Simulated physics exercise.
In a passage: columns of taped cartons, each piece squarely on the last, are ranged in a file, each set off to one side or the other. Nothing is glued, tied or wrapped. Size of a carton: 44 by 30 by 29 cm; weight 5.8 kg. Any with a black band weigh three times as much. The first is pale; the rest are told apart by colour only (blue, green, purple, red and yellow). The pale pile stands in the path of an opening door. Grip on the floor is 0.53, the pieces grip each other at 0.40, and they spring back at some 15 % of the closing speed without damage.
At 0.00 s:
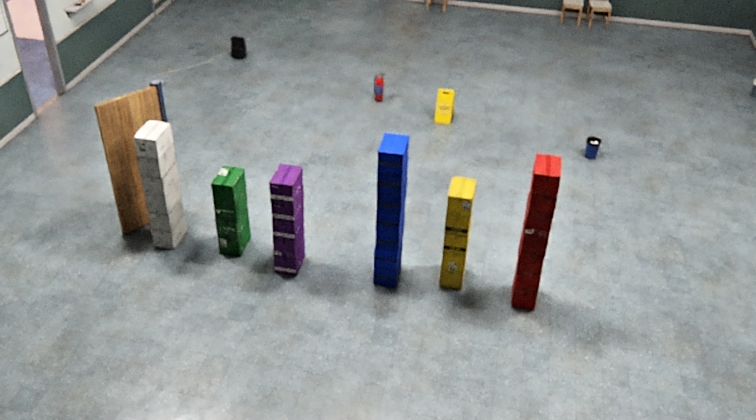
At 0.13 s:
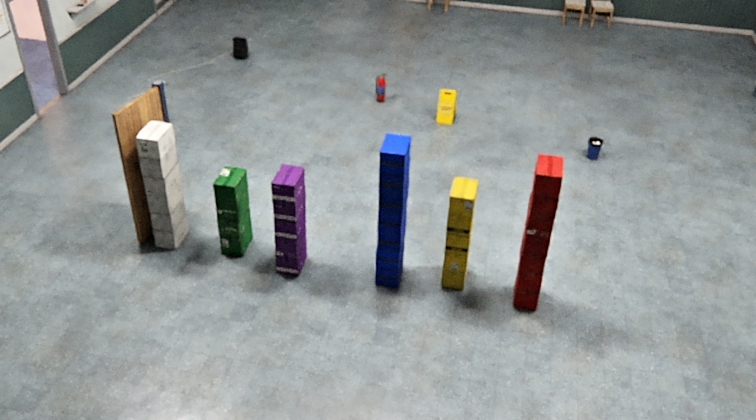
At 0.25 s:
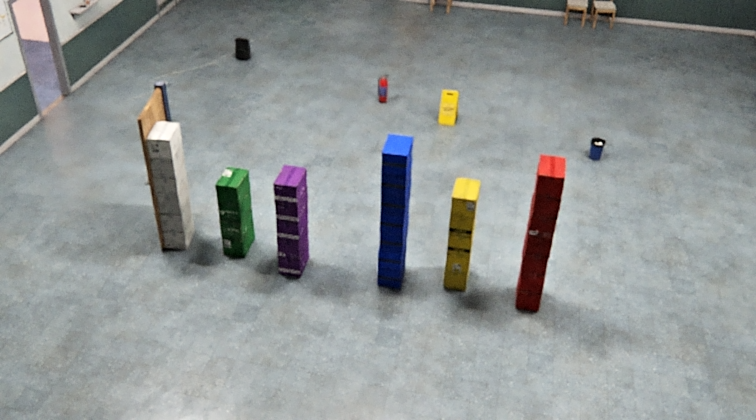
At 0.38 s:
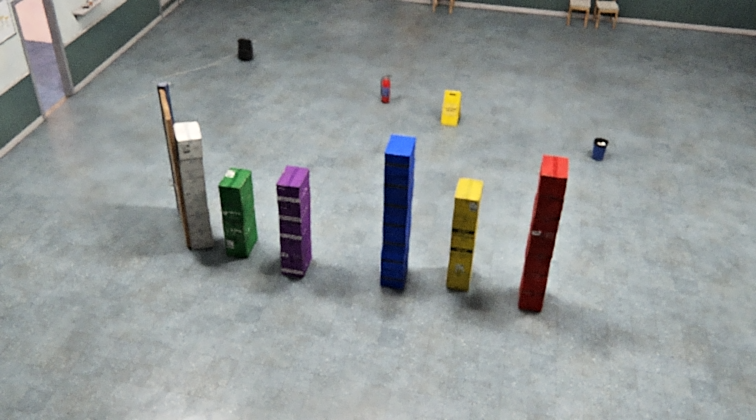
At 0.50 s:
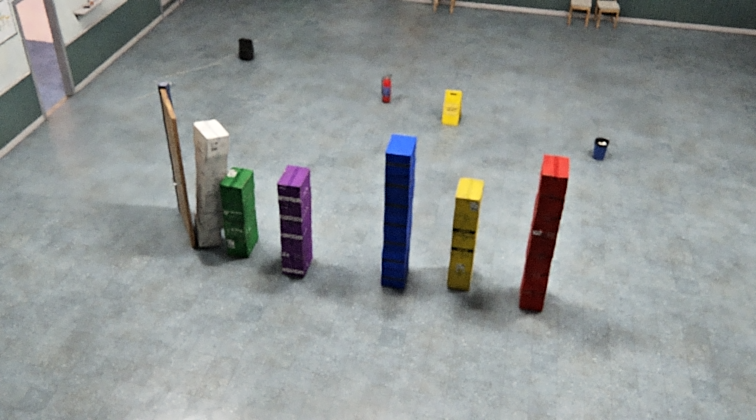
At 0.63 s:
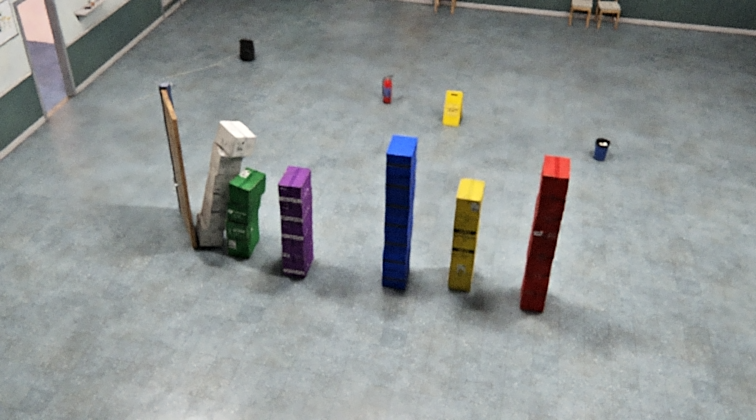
Six tall columns of taped boxes, white, green, purple, blue, yellow and red from left to right, stand in a staggered row on a grey-blue floor in a large room seen from above. Behind them are a yellow box, a small red object, dark bins and chairs. A wooden door at left swings rightward against the white column, which shifts and leans onto the green one, tilting it slightly, while the view stays almost still.
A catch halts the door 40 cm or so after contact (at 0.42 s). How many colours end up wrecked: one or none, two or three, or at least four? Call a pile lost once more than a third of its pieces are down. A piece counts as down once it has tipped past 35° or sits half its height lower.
It takes two or three of them.
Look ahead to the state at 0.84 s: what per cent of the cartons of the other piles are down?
At that moment 0 per cent.
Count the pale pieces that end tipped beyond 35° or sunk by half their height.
The count is 5.
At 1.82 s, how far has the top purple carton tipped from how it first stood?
About 15°.
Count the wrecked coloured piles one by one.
2 of them.
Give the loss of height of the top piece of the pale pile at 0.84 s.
Roughly 30 cm.
After 0.84 s, 1 of the pale pile down; none of the 28 other cartons down, 4 disturbed; top green carton leaning 13°.
After 1.18 s, 5 of the pale pile down; 3 of the 28 other cartons down; top green carton leaning 24°, 9 cm lower; top purple carton shifted 41 mm.
After 1.82 s, 5 of the pale pile down; 4 of the 28 other cartons down; top green carton leaning 21°, 27 cm lower; top purple carton leaning 15°.
After 2.38 s, 5 of the pale pile down; 8 of the 28 other cartons down; top green carton on its side; top purple carton leaning 25°, 43 cm lower.
At rest (3.3 s), 5 of the pale pile down; 8 of the 28 other cartons down; top green carton on its side; top blue carton unmoved. Wrecked, green and purple. As the last picture would show them, middles, top green carton near (335, 224), top blue carton near (402, 156).
